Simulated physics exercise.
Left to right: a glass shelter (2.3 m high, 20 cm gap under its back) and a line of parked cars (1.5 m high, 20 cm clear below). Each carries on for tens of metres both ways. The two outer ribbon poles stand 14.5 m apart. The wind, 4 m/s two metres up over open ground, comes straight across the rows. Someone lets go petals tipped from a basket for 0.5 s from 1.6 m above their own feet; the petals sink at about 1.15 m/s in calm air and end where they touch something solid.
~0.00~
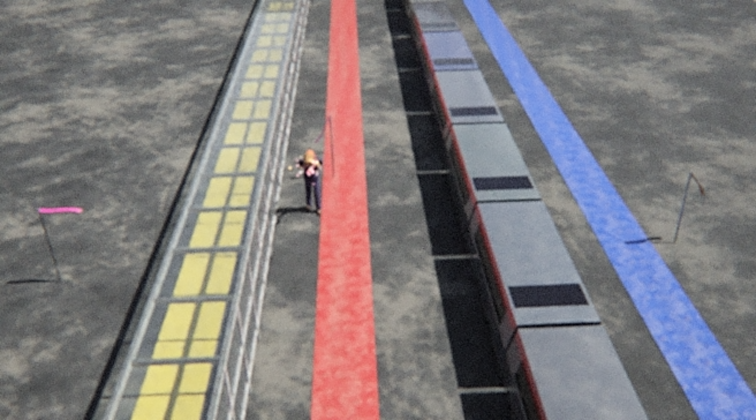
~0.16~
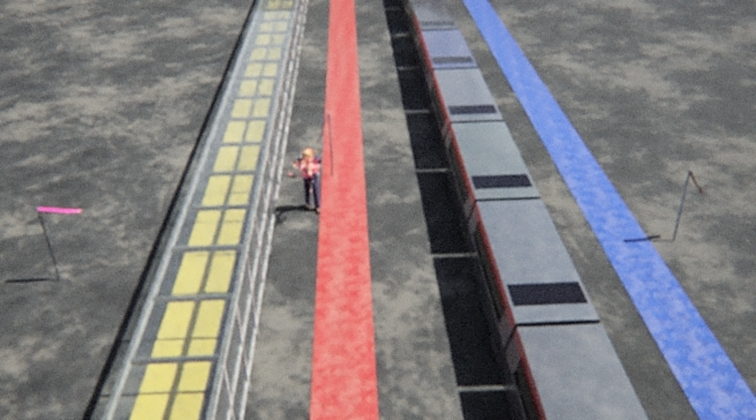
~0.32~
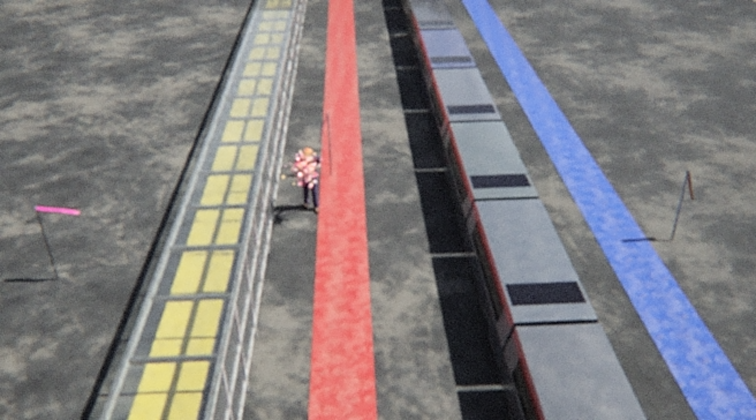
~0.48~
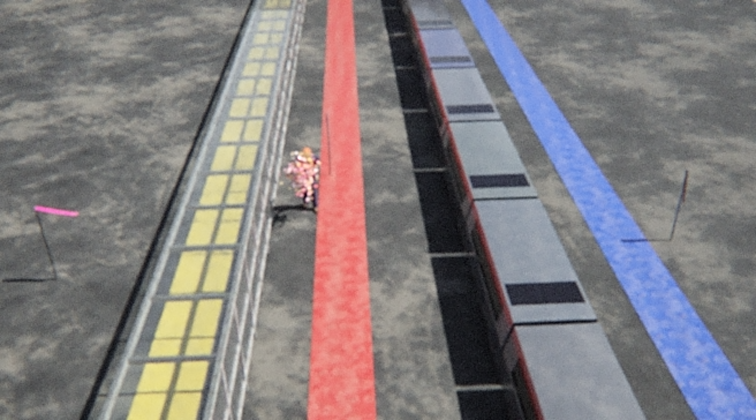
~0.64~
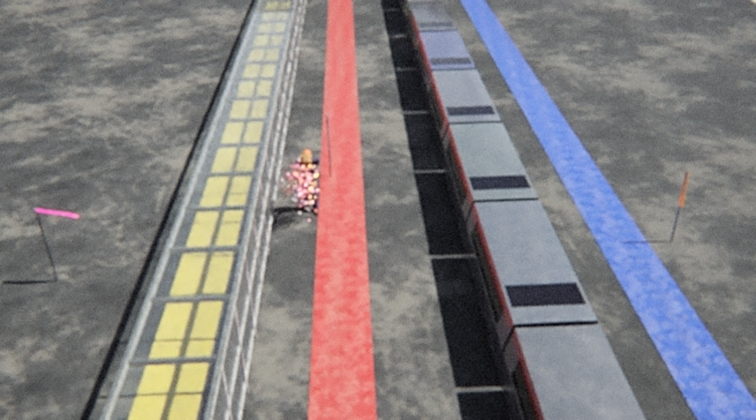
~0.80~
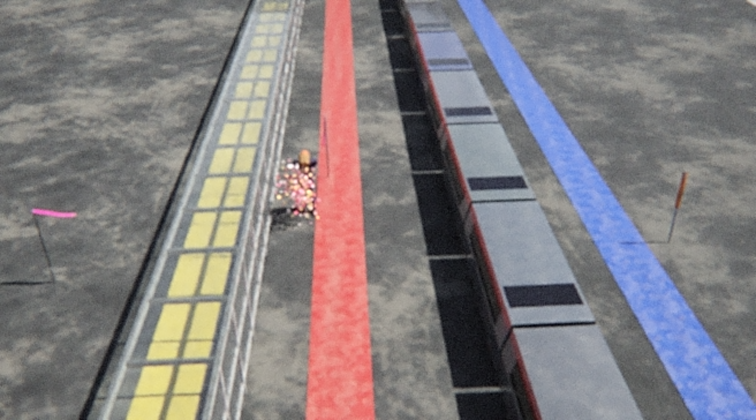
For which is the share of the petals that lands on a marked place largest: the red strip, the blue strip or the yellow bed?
The biggest share falls on the red one.
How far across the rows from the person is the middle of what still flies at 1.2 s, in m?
Roughly 0.0 m.
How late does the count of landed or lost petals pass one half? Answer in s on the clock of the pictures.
At about 1.6 s.
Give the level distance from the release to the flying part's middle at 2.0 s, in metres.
About 0.0 m.
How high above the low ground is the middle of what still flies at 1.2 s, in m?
About 0.4 m.
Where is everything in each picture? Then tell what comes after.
The first frame shows the left ribbon ends at (82, 211), leaning 85 degrees to the right, the petals in the air span x = 300 to 315 around y = 165 and it comes from (309, 164).
The second frame shows the right ribbon ends at (701, 193), leaning 35 degrees to the right, the petals in the air span x = 300 to 315 around y = 165, the blue one passes (623, 240), the red one passes (343, 251) and the yellow one passes (210, 257).
The third frame shows the petals in the air span x = 295 to 315 around y = 170 and the top of the glass shelter crosses (236, 141).
The fourth frame shows the left ribbon ends at (77, 214), leaning 80 degrees to the right, the petals in the air span x = 290 to 315 around y = 175, the blue one passes (590, 189), the red one passes (341, 199) and the yellow one passes (222, 203).
The fifth frame shows the right ribbon ends at (681, 207), hanging almost straight and the petals in the air span x = 290 to 315 around y = 180.
The sixth frame shows the inner ribbon ends at (324, 145), hanging almost straight, the petals in the air span x = 285 to 315 around y = 190 and the top of the glass shelter crosses (233, 143).
After 1.2 s, 15 % is no longer flying here, and 0 % lies on the blue strip, 6 % on the red strip and 0 % on the yellow bed; the middle of what still flies is 0.5 m above the low ground, near (300, 208).
After 2.0 s, 88 % is no longer flying here, and 0 % lies on the blue strip, 37 % on the red strip and 0 % on the yellow bed; the middle of what still flies is 0.2 m above the low ground, near (300, 213).
After 3.5 s, 100 % is no longer flying here, and 0 % lies on the blue strip, 41 % on the red strip and 0 % on the yellow bed.
After 8.0 s, 100 % is no longer flying here, and 0 % lies on the blue strip, 41 % on the red strip and 0 % on the yellow bed.
After 45.0 s, 100 % is no longer flying here, and 0 % lies on the blue strip, 41 % on the red strip and 0 % on the yellow bed.
